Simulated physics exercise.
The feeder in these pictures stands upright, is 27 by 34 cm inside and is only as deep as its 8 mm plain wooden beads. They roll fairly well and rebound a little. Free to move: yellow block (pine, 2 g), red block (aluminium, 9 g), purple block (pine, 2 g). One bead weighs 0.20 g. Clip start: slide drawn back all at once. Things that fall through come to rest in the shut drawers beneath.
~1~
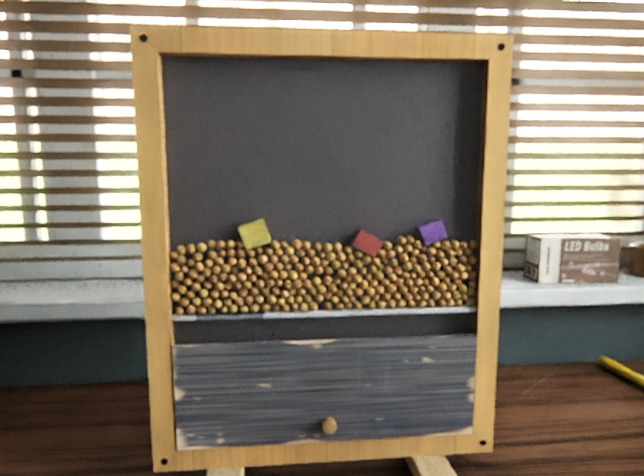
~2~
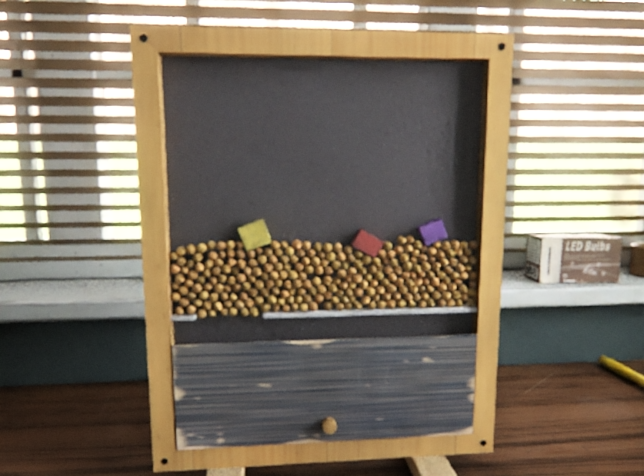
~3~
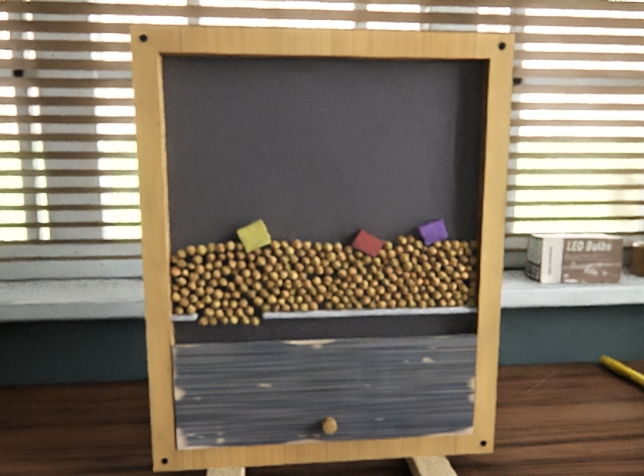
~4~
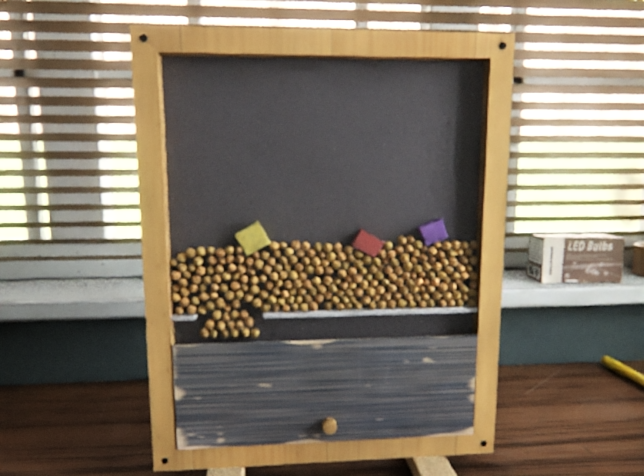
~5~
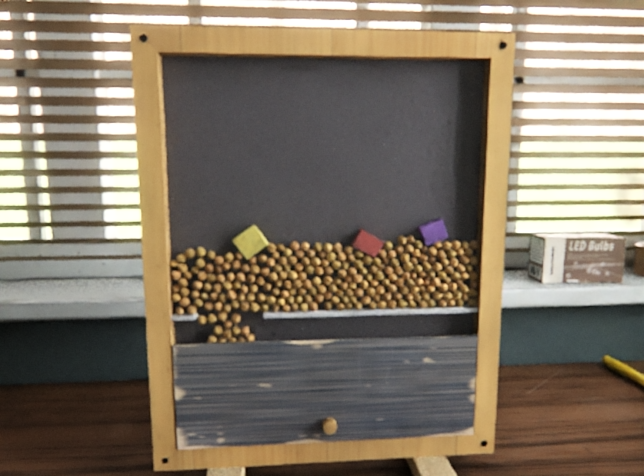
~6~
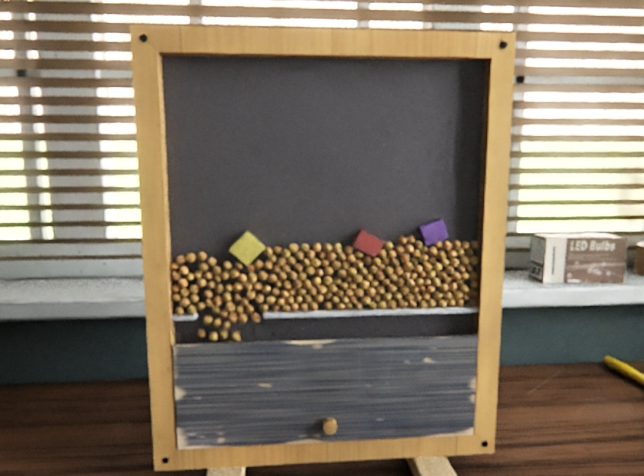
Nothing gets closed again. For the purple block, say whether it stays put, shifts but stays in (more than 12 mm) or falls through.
Held.
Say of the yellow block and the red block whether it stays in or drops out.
Yellow: Falls through; red: Falls through.
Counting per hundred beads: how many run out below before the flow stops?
Close to 55 in a hundred.
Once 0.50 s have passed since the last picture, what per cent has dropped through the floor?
Around 40 per cent.
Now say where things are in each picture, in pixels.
In the first frame, about 260 beads; load centre (327, 281); yellow block (255, 234) tilted 19°; red block (367, 243) tilted 31°; purple block (432, 232) tilted 22°; slide (191, 317) to (269, 315).
In the second frame, load centre (327, 281); 0 out.
In the third frame, load centre (327, 281); 6 out.
In the fourth frame, load centre (327, 281); 12 out.
In the fifth frame, load centre (337, 281); 20 out.
In the sixth frame, load centre (337, 281); 26 out; yellow block (247, 248) tilted 46°; red block (368, 243) tilted 31°; purple block (433, 232) tilted 22°.
Then, 0.15 s later than the last picture, 25 % are out; yellow block moved 6.8 cm tilted 7°; red block moved 0.0 cm tilted 31°; purple block moved 0.0 cm tilted 22°.
Then, 0.50 s later than the last picture, 40 % are out; yellow block below the floor; red block moved 0.0 cm tilted 30°; purple block moved 0.0 cm tilted 22°.
Then, 1.20 s later than the last picture, 55 % are out; yellow block below the floor; red block moved 8.5 cm tilted 84°; purple block moved 0.0 cm tilted 21°.
At rest 2.2 s after the last picture, 55 % are out; yellow block below the floor; red block below the floor; purple block moved 0.0 cm tilted 21°.
